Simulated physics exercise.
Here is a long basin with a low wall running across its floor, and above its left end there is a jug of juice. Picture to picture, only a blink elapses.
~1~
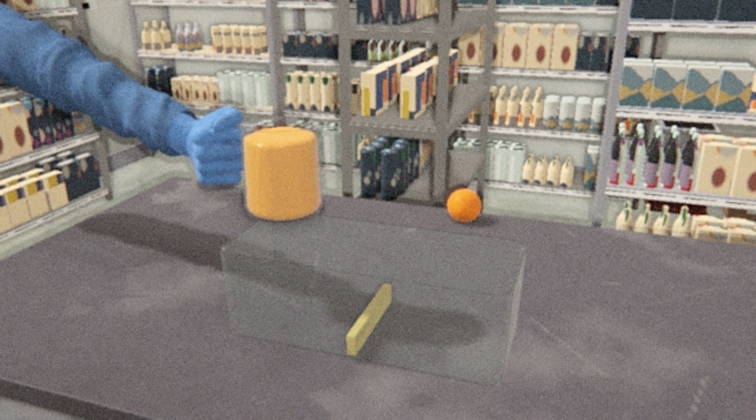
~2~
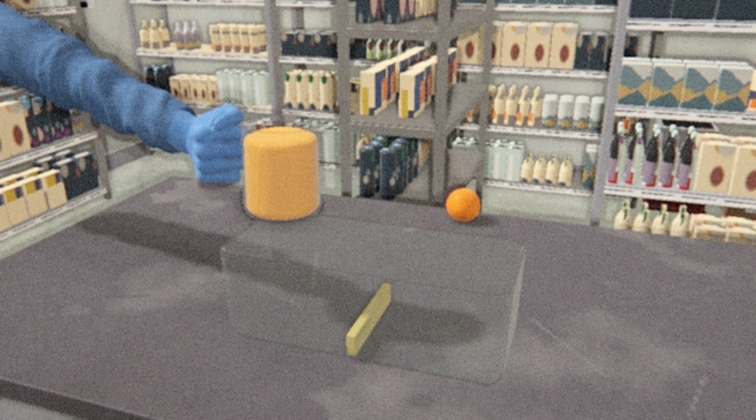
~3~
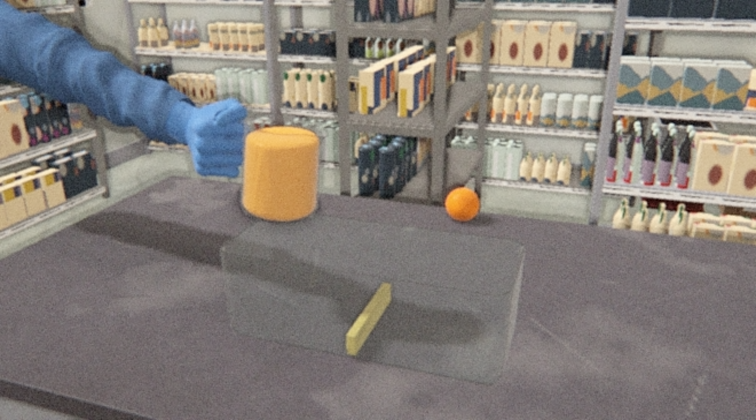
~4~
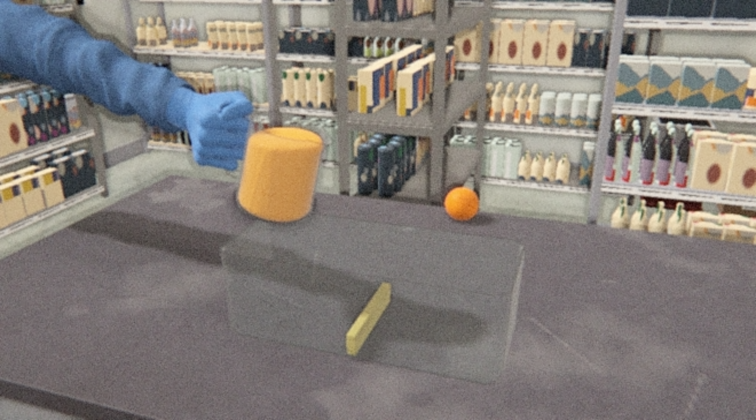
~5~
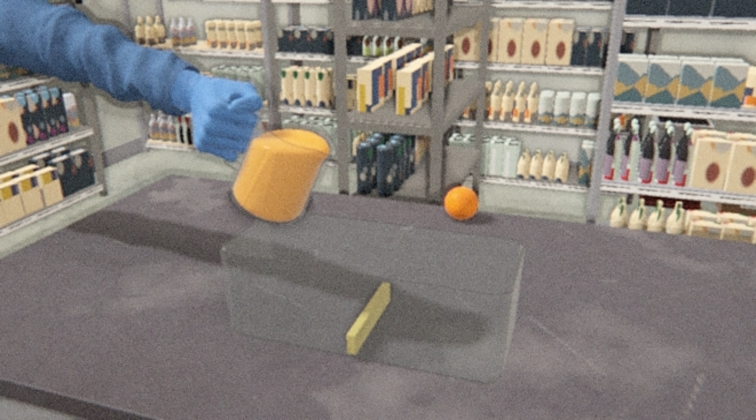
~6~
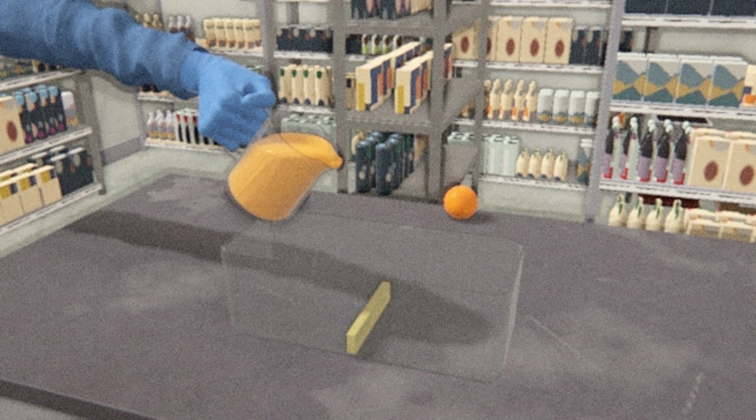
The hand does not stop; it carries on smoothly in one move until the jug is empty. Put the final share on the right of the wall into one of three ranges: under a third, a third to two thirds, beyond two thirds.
Range: A third to two thirds.
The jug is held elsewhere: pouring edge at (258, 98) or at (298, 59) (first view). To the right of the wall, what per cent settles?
First try: 20 percent; second try: 30 percent.
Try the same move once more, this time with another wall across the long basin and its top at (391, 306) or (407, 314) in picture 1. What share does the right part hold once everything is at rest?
10 per cent, then 10 per cent, roughly.
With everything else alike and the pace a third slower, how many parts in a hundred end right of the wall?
About 55 per cent.
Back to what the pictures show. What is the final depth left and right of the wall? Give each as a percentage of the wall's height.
On the left it is 50 per cent, on the right 40.
A moment on, the jug is tipped right over and 51 per cent is still to pour, 12 is left of the wall and 19 right of it.
Next, the jug is tipped right over and 8 per cent is still to pour, 51 is left of the wall and 36 right of it.
Then the jug is tipped right over and 0 per cent is still to pour, 59 is left of the wall and 39 right of it.
Later the jug is tipped right over and 0 per cent is still to pour, 59 is left of the wall and 40 right of it.
In the end 57 per cent lies left of the wall, 42 right of it and 1 outside.
